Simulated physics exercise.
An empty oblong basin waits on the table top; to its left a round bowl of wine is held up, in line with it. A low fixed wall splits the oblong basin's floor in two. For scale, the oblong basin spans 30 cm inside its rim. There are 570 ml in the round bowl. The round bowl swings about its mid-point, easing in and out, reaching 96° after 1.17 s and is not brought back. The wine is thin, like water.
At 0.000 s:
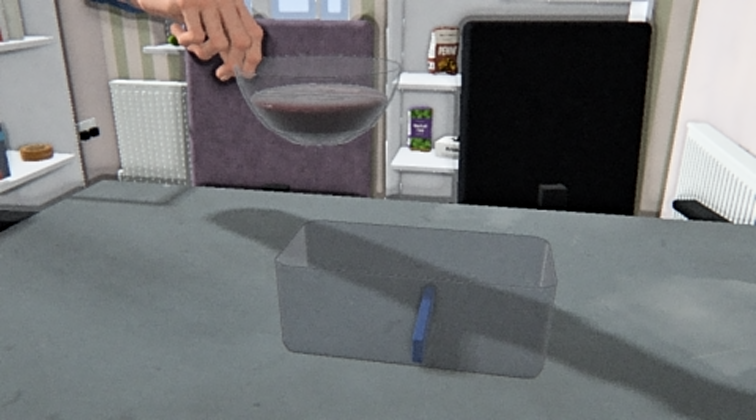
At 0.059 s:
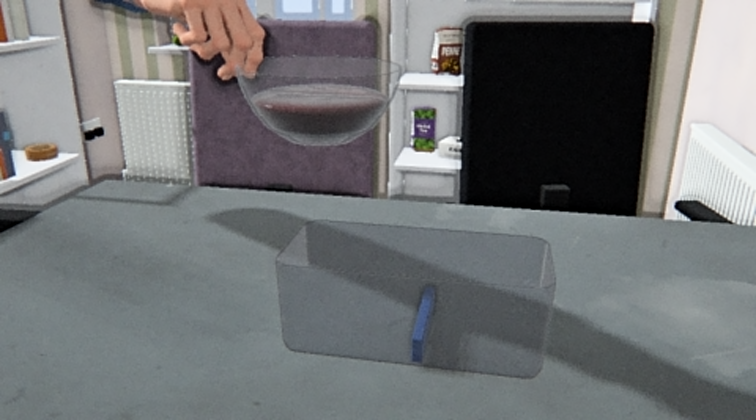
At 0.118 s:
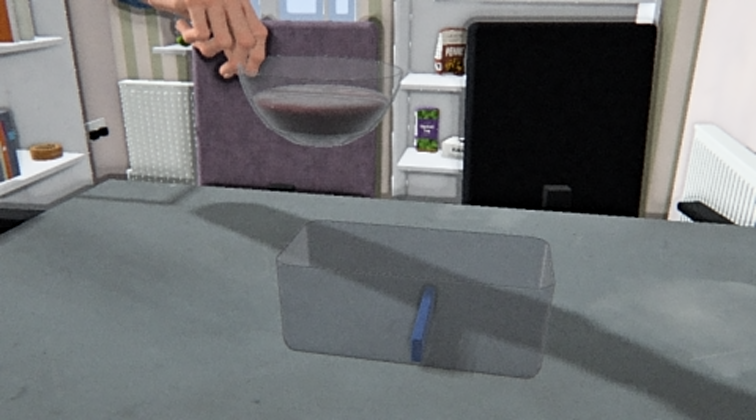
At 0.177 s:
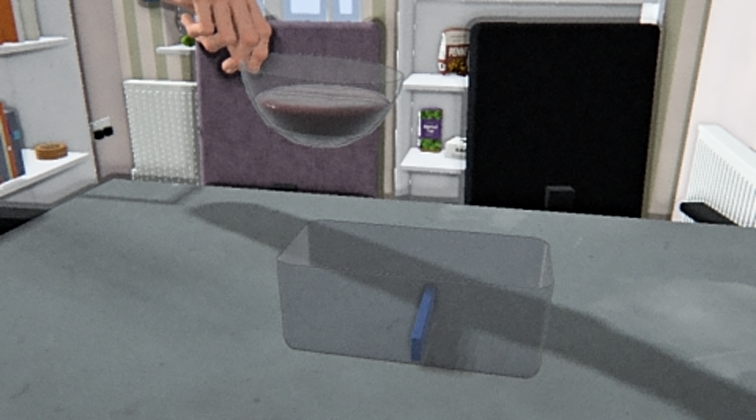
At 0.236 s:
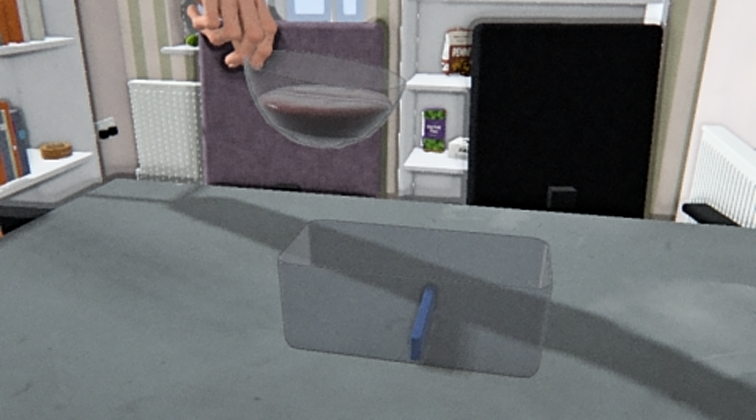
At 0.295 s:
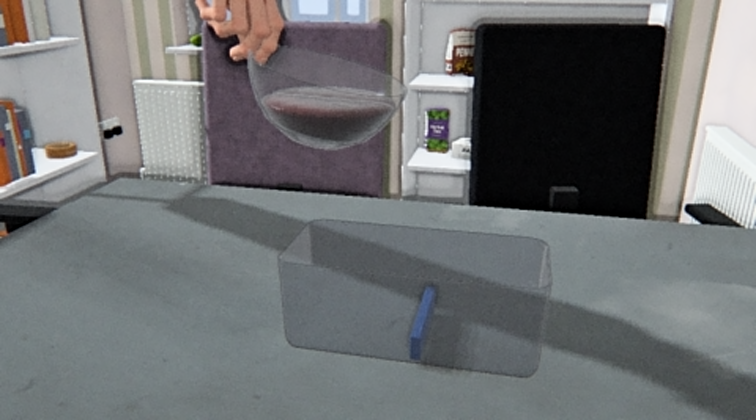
A round glass bowl of dark red wine, held up by a hand, tilted slowly and slightly down to the right above a table where an empty clear oblong basin sat still.
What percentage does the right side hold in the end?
Roughly 67 per cent is past the wall.
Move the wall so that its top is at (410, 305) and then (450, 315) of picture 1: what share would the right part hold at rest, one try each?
In turn about 85 and 40 per cent.
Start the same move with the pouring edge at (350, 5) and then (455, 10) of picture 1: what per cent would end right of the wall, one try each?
First 30, then 80 per cent.
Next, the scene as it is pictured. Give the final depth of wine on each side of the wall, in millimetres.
Left about 10 mm, right about 22 mm.
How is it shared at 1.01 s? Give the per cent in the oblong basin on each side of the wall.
Some 16 per cent left and 68 right.
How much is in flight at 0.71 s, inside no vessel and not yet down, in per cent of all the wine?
Near 36 in a hundred.
By 0.71 s the tilt is 64° and 55 per cent is still to pour, 1 is left of the wall and 9 right of it.
By 1.01 s the tilt is 92° and 3 per cent is still to pour, 16 is left of the wall and 68 right of it.
By 1.33 s the tilt is 96° and 0 per cent is still to pour, 27 is left of the wall and 72 right of it.
By 1.67 s the tilt is 96° and 0 per cent is still to pour, 32 is left of the wall and 67 right of it.
At rest 32 per cent lies left of the wall, 67 right of it and 1 outside.
